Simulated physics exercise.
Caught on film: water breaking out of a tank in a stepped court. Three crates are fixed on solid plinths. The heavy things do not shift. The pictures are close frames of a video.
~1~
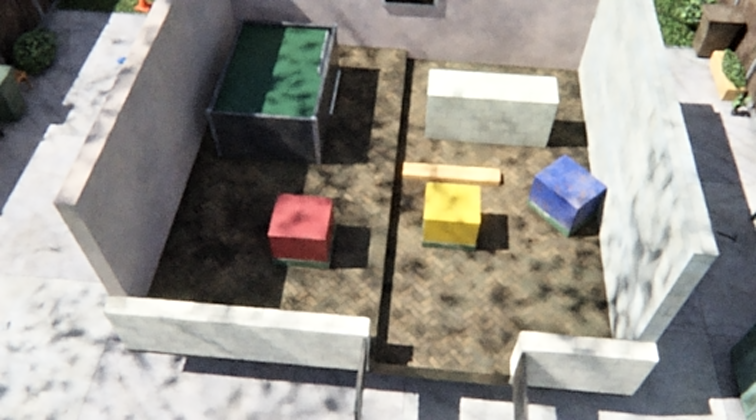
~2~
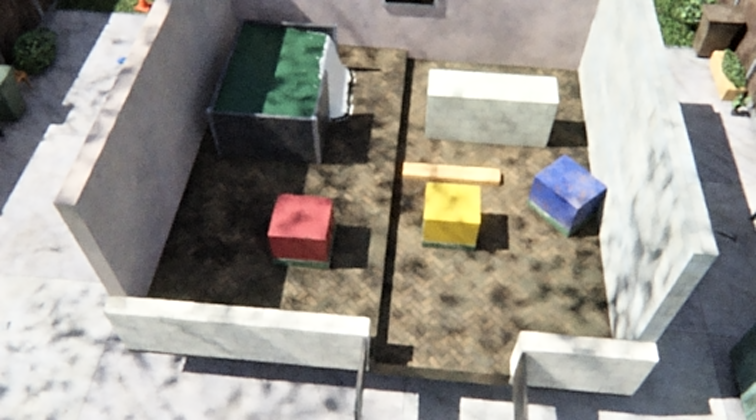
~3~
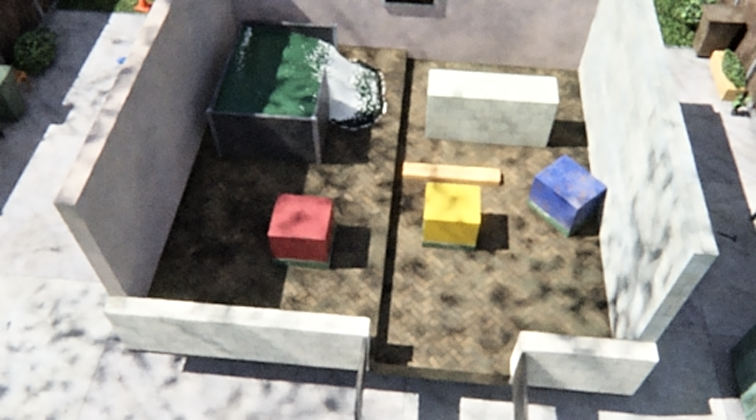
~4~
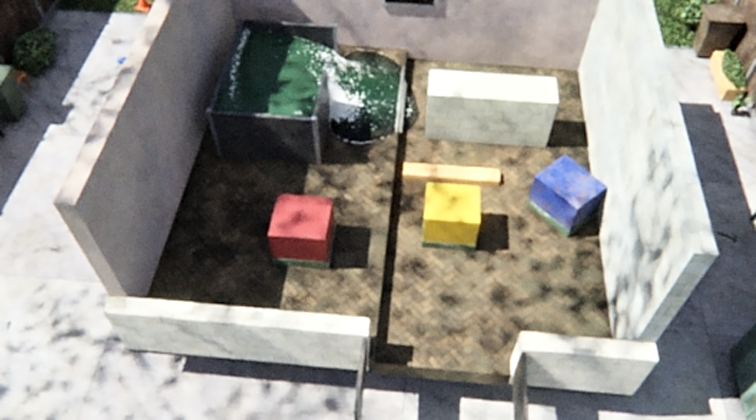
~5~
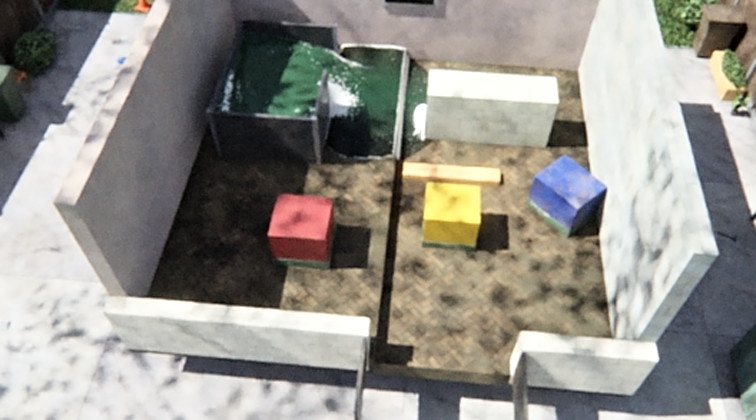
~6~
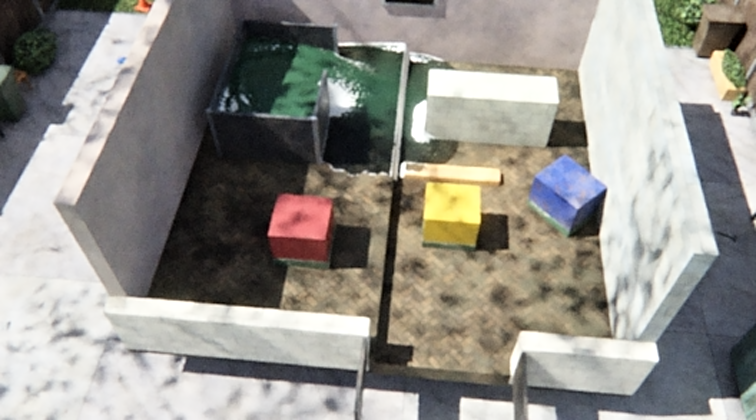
In a walled, brick-paved court with red, yellow and blue blocks, a dark tank of green water stands still at the back left. Water bursts from its right side, foams onto the paving, and spreads to the right, crossing the dark dividing line and reaching the pale block and the wooden beam.
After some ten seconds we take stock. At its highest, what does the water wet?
The yellow crate gets wet; the red crate stays dry; the blue crate gets wet.
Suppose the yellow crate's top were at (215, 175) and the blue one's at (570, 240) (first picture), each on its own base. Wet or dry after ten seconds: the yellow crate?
In short: The yellow one stays dry.
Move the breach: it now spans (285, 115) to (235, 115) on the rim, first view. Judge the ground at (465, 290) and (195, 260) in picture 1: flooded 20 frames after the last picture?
In turn: Flooded, under water.
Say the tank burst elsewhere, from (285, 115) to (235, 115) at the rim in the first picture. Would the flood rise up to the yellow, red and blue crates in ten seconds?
The yellow crate is soaked; the red crate takes water; the blue crate is soaked.
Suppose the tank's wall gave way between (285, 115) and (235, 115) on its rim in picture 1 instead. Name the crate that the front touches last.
It is the one in blue.
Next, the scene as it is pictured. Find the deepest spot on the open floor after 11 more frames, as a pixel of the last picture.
Near (572, 78).
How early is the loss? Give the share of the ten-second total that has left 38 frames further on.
Near 30 in a hundred.
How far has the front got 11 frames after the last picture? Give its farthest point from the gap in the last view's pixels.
Near (594, 265).
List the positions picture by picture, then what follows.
In the first frame, the open tank at (276, 70) is whole and still.
In the second frame, water pours out at (331, 79) and has run to (341, 68).
In the third frame, water pours out at (331, 80) and has run to (374, 117).
In the fourth frame, water pours out at (331, 81) and has run to (412, 119).
In the fifth frame, water pours out at (331, 81) and has run to a hidden place.
In the sixth frame, water pours out at (331, 81) and has run to a hidden place.
A moment on, water covers 30 % of the floor; the yellow crate water round its plinth, the red crate not reached, the blue crate water round its plinth.
Next, water covers 45 % of the floor; the yellow crate water round its plinth, the red crate water round its plinth, the blue crate water round its plinth.
Then, water covers 55 % of the floor; the yellow crate water round its plinth, the red crate water round its plinth, the blue crate water round its plinth.
Later, water covers 70 % of the floor; the yellow crate water round its plinth, the red crate water round its plinth, the blue crate water round its plinth.
In the end, water covers 65 % of the floor; the yellow crate was topped, the red crate stayed above the water, the blue crate was topped.
